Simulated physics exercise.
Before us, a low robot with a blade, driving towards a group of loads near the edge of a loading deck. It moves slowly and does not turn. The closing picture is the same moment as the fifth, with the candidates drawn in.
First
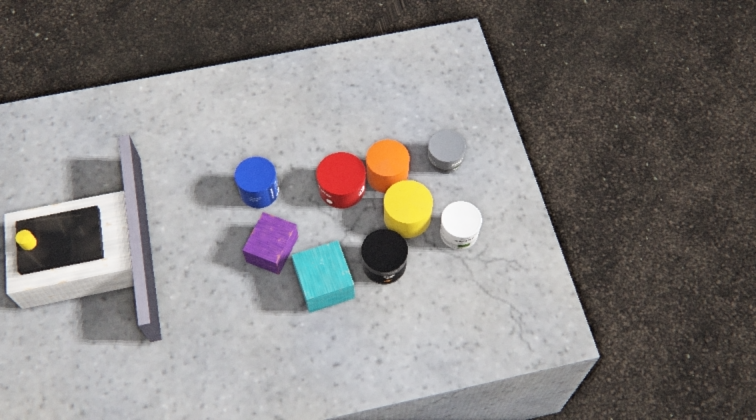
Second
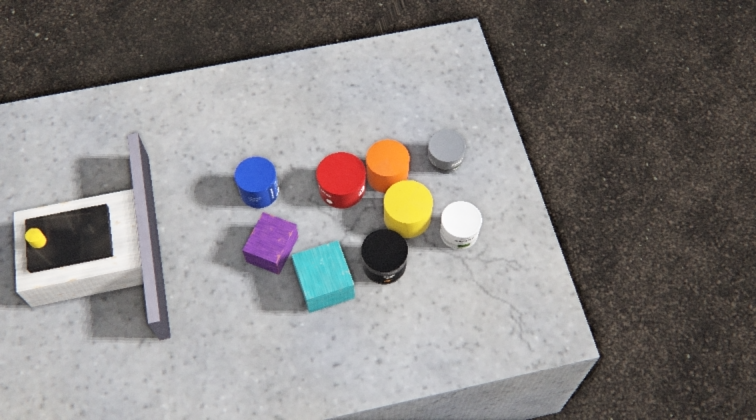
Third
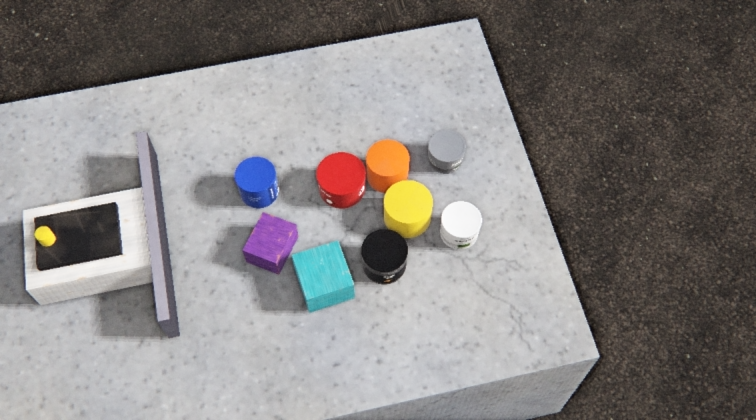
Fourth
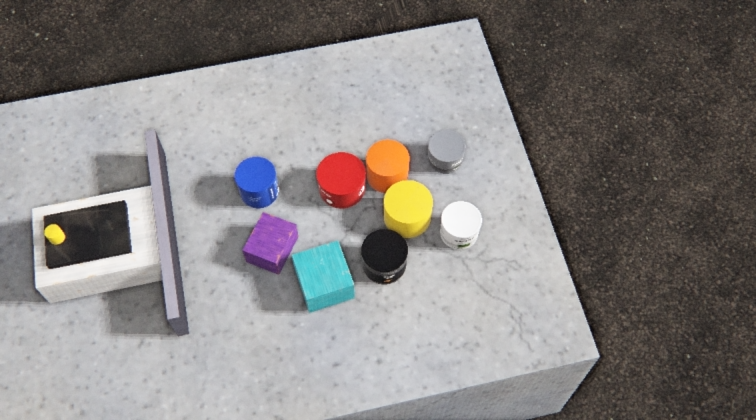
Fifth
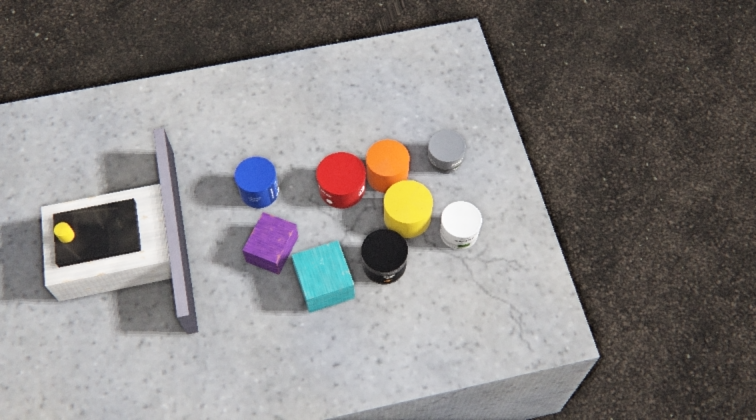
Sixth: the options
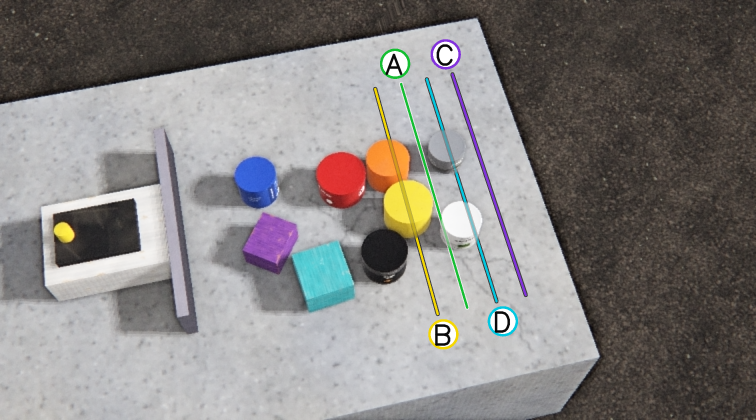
The clip opens on a pale stone deck where a white robot with an upright grey blade sits at left, facing colourful cans and two crates, purple and turquoise. The robot then creeps a short way right in a straight line, narrowing the gap, while the loads remain still and untouched.
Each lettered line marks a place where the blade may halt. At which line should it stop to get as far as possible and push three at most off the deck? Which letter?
It should halt at D.
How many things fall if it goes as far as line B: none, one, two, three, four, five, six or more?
The count is none.
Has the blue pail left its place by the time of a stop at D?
By then, yes.
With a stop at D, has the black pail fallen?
No.
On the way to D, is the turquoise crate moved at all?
By then, yes.
On the marked copy, A at (432, 188); B at (404, 194); C at (486, 177); D at (459, 183).
Taking D. A third of the way, robot (210, 209); blue pail (298, 175); purple crate (307, 226).
Two thirds of the way, robot (317, 188); grey pail (499, 124); white pail (501, 219).
When it is over, robot (396, 172); white pail over the edge; orange canister over the edge; three fallen.
As for the rest, A is within the limit but short; B is within the limit but short; C drops six.
